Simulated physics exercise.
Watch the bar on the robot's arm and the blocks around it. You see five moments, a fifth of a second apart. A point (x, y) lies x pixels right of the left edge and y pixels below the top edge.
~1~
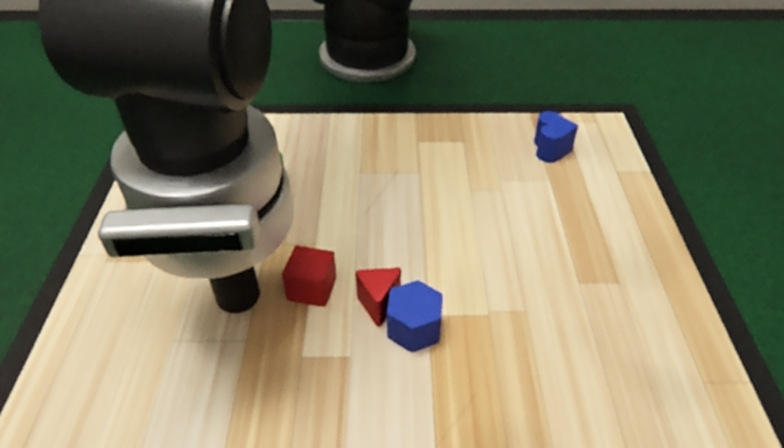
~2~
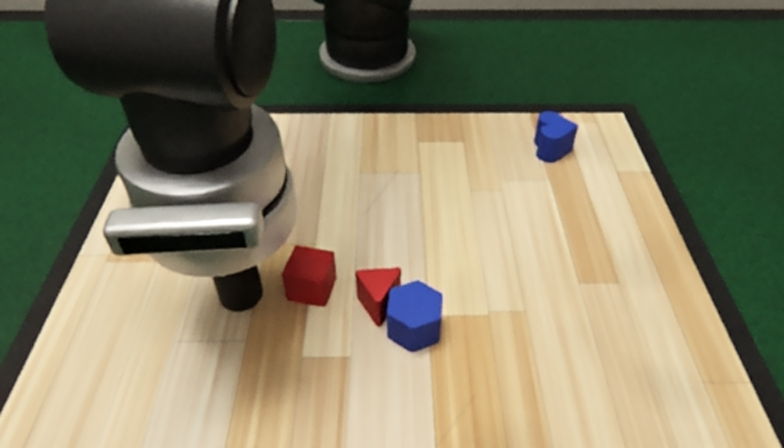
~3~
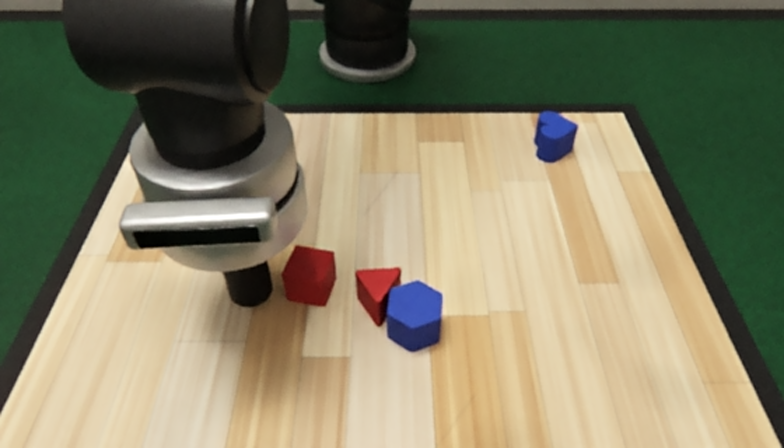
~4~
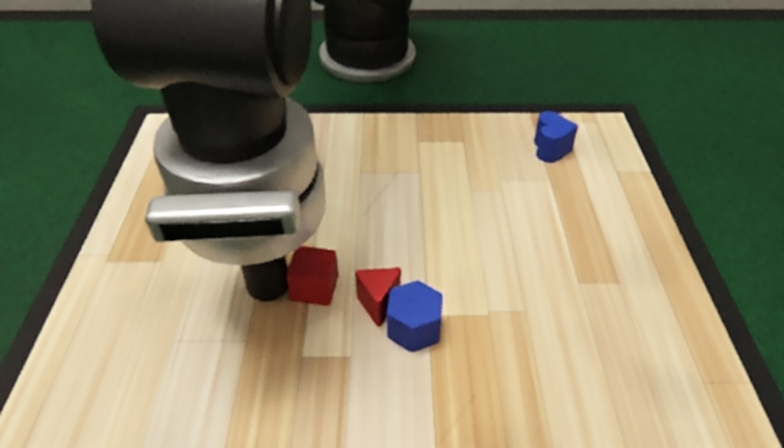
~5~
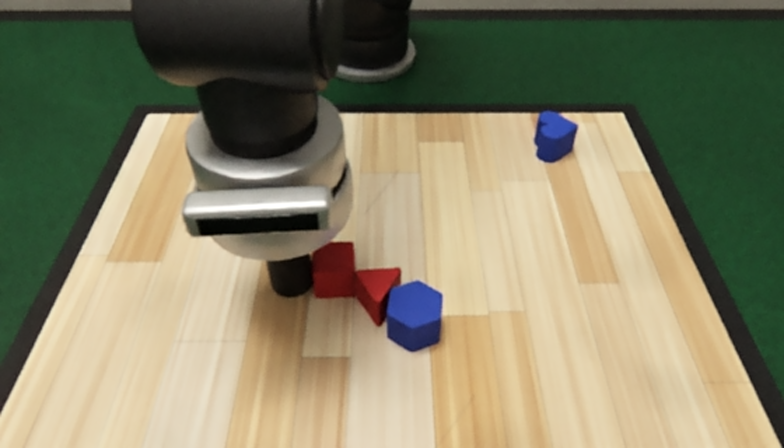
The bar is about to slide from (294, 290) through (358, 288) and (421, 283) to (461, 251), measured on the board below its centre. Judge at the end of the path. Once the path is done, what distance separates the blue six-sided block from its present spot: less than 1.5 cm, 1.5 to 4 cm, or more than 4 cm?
It moves between 1.5 and 4 cm.
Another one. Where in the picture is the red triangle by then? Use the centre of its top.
The red triangle ends near (443, 282).
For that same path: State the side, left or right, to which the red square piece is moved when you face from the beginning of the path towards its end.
Facing the way the path runs, start to end, you'll find the red square piece has shifted left.
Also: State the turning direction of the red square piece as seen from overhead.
Looking down: Anticlockwise.
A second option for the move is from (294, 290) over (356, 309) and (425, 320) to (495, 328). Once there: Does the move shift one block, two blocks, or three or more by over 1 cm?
Answer: Three or more.
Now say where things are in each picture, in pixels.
Bar tip at (238, 296); block tops, red square piece at (308, 263); red triangle at (378, 280); blue six-sided block at (415, 303), in the first picture.
Bar at (242, 295); blocks unchanged, in the second picture.
Bar at (251, 291); blocks unchanged, in the third picture.
Bar at (268, 285); red square piece at (311, 262), in the fourth picture.
Bar at (293, 281); red square piece at (333, 256); red triangle at (378, 280); blue six-sided block at (415, 303), in the fifth picture.
The first path, step by step. One third of the way, bar at (358, 279); red square piece at (389, 241), turned 50° anticlockwise; red triangle at (393, 285), turned 25° clockwise; blue six-sided block at (425, 309).
Two thirds of the way, bar at (423, 273); red square piece at (423, 226), turned 95° anticlockwise; red triangle at (439, 284), turned 90° clockwise; blue six-sided block at (441, 324), turned 30° clockwise.
At the end, bar at (462, 242); red square piece at (427, 212), turned 140° anticlockwise; red triangle at (443, 282), turned 100° clockwise; blue six-sided block at (441, 324), turned 30° clockwise.
